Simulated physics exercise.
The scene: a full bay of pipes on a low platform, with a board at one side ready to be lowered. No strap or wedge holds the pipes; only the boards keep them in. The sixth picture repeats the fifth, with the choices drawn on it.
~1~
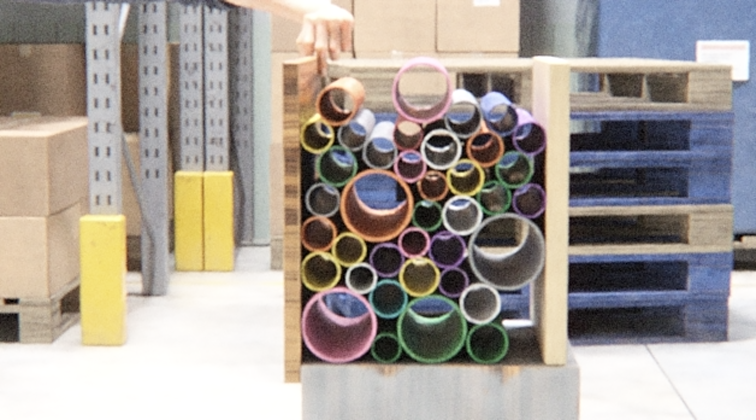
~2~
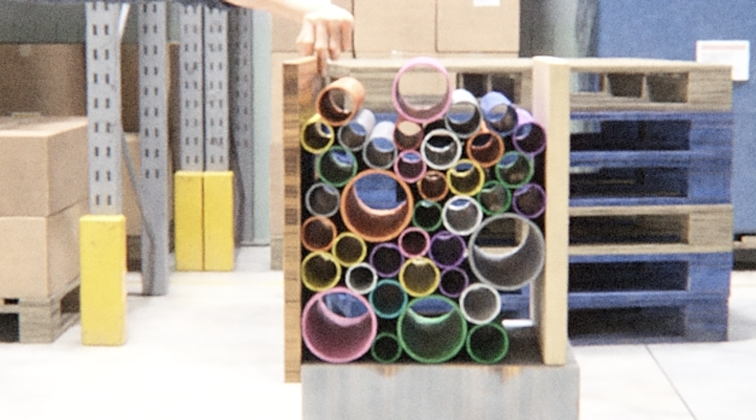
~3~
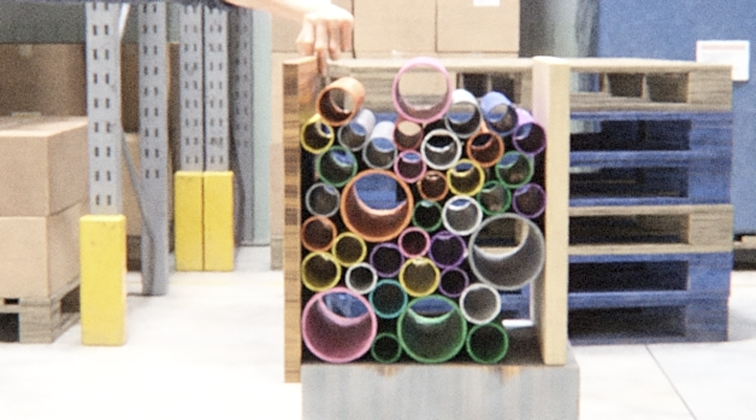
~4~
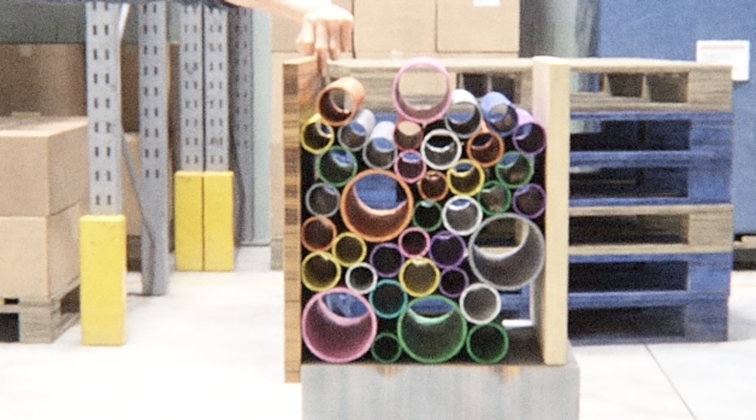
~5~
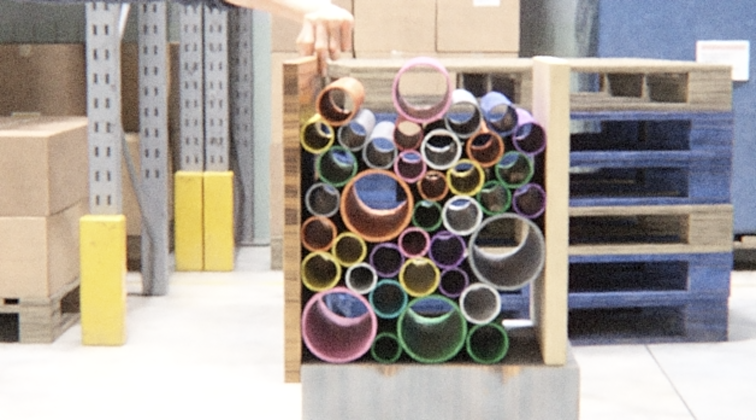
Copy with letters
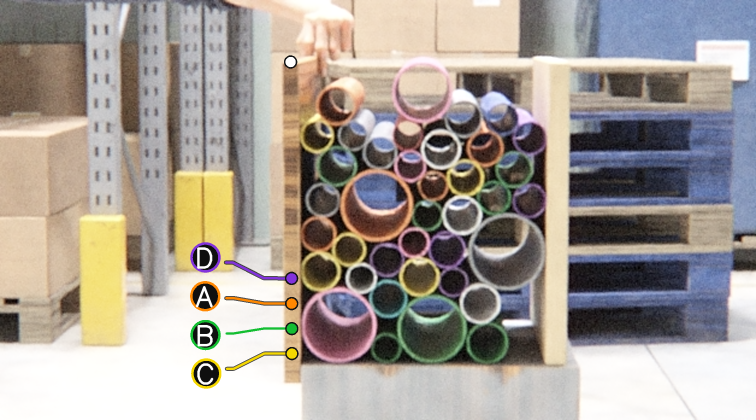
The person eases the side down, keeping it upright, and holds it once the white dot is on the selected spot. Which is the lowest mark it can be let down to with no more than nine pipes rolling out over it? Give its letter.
The lowest mark that will do is D.
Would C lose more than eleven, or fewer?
It loses more than eleven.
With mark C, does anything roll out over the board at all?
At C: Yes.
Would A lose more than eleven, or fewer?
At A, more than eleven.
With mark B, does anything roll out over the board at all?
Yes, at B.
On the copy, A at (292, 304); B at (292, 328); C at (292, 354); D at (292, 279); the white dot at (291, 62).
On D. First, top of the board (301, 152).
Then, top of the board (301, 249).
Finally, top of the board (301, 278), nine out over the board.
By contrast, A more than nine out over the board; B more than nine out over the board; C more than nine out over the board.
